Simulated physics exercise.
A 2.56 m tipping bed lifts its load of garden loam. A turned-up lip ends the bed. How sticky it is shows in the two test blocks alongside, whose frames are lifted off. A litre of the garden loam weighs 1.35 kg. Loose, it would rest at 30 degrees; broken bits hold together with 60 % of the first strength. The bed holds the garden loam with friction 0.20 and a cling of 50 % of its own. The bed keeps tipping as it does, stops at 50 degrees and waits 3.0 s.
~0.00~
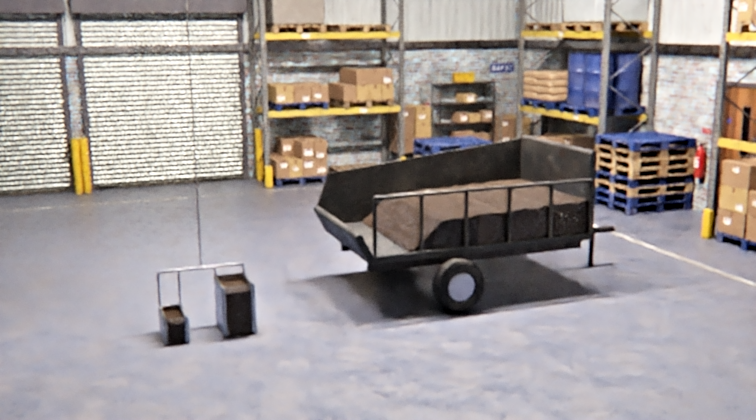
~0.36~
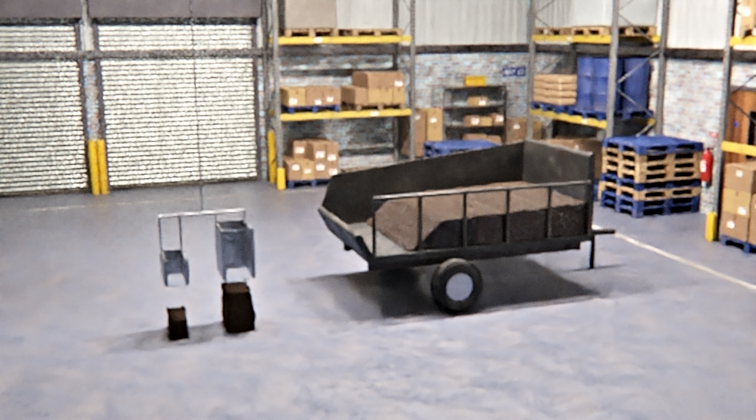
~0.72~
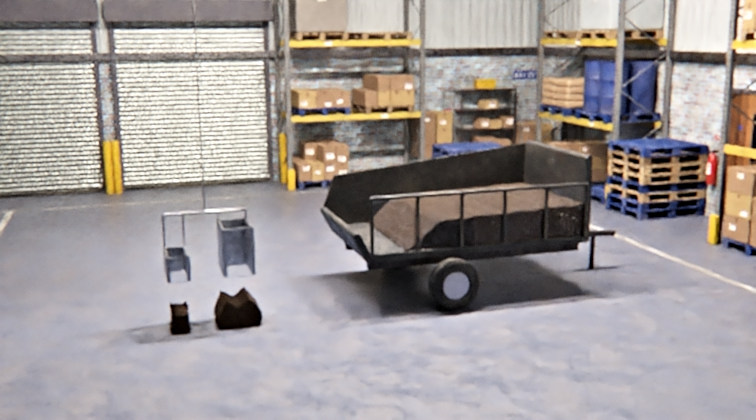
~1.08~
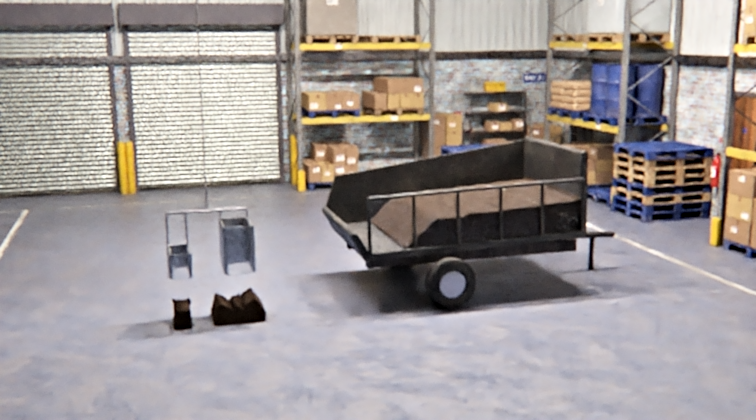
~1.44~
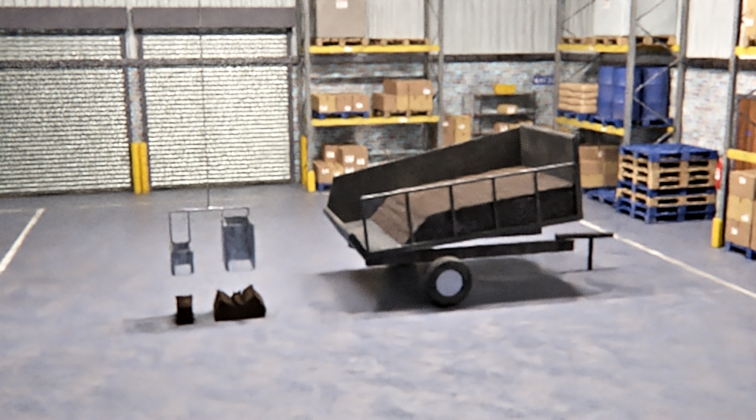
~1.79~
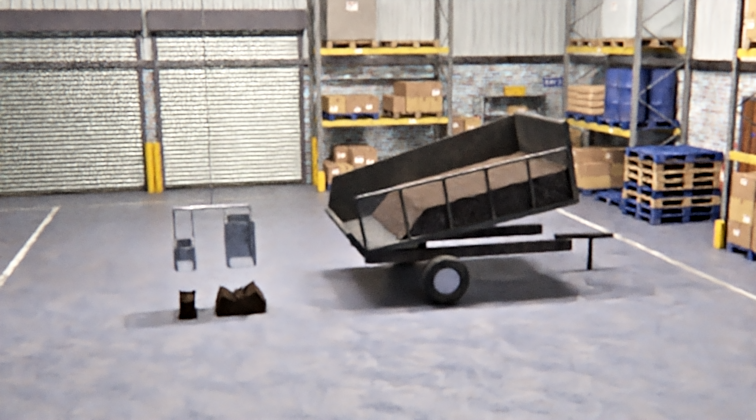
The video shows two open metal molds lifting off two dark blocks of soil in a warehouse; the larger right block slumps and cracks while the smaller keeps its shape, then a loaded trailer's bed tilts upward at its right end.
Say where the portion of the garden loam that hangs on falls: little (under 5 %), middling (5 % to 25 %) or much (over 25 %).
The band is much (over 25 %).
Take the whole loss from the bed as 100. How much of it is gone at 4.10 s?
About 30 %.
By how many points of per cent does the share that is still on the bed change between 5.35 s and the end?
Some 6 per cent.
After 2.85 s, the tilt is 24 degrees and 100 % is on the bed.
After 4.10 s, the tilt is 39 degrees and 79 % is on the bed.
After 5.35 s, the tilt is 50 degrees and 42 % is on the bed.
After 6.59 s, the tilt is 50 degrees and 37 % is on the bed.
After 8.09 s, at the end, the tilt is 50 degrees and 37 % is on the bed.
